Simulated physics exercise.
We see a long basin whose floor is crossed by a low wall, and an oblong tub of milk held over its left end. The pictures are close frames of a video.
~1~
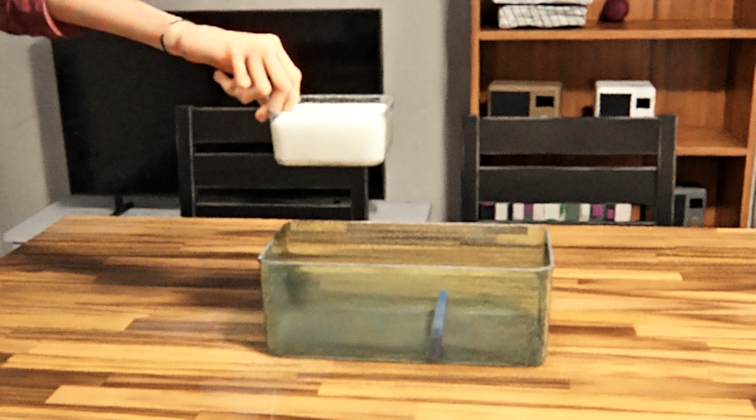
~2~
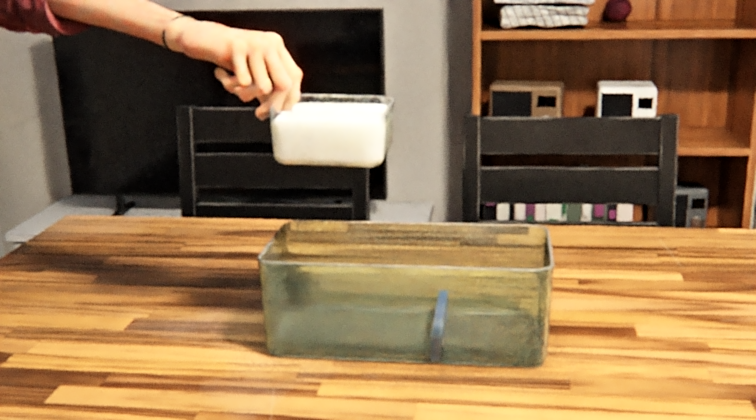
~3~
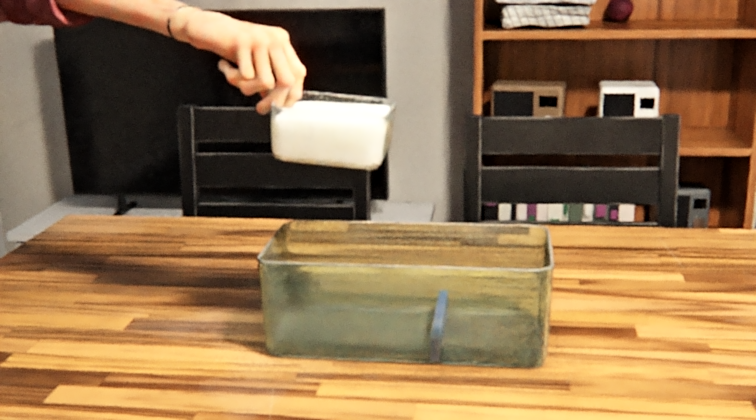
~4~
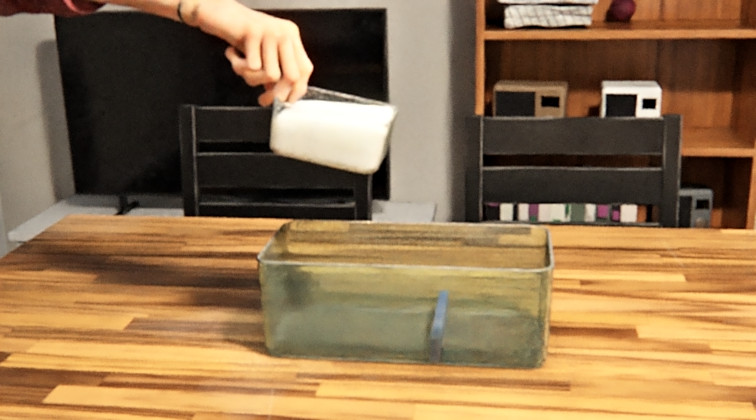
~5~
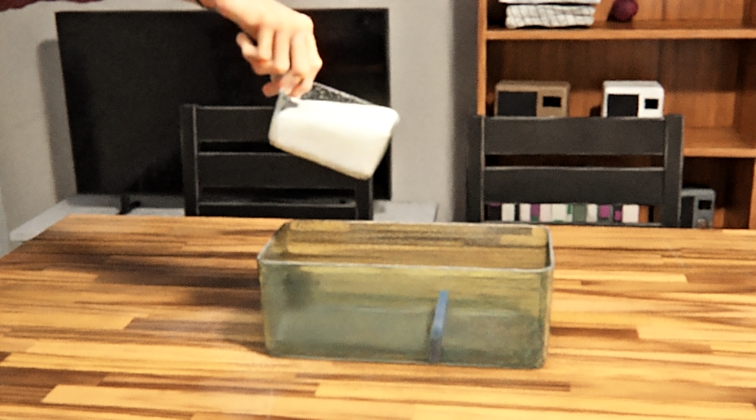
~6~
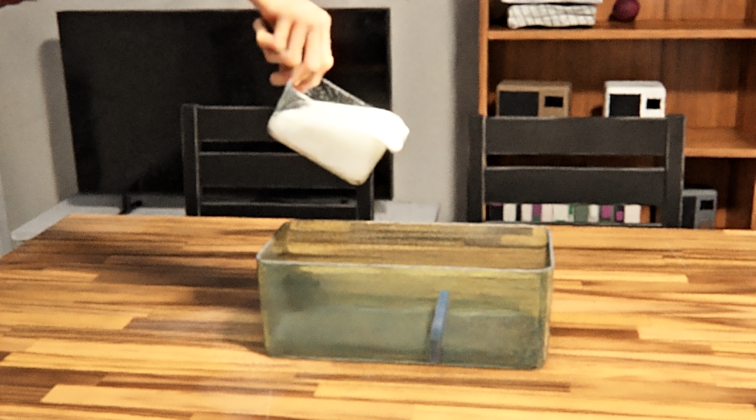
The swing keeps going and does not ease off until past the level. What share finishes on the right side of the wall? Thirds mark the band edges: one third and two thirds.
I would say between a third and two thirds ends up on that side.
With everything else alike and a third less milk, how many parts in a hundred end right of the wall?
About 40 percent.
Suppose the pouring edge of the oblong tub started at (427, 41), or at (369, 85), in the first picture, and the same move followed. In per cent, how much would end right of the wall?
Around 70 percent first, around 45 percent second.
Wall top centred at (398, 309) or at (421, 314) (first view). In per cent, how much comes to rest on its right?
First try around 80 percent; second try around 65 percent.
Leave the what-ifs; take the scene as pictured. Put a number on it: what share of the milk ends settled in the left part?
Roughly 40 per cent.
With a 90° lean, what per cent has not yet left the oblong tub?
It still holds around 15 per cent there.
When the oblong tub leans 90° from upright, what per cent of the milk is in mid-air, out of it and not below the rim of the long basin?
Near 40 parts in a hundred.
A moment on, the oblong tub is tipped on its side and 16 per cent is still to pour, 6 is left of the wall and 38 right of it.
Next, the oblong tub is tipped right over and 3 per cent is still to pour, 30 is left of the wall and 61 right of it.
Then the oblong tub is tipped right over and 0 per cent is still to pour, 38 is left of the wall and 59 right of it.
Later the oblong tub is tipped right over and 0 per cent is still to pour, 41 is left of the wall and 57 right of it.
In the end 42 per cent lies left of the wall, 57 right of it and 2 outside.
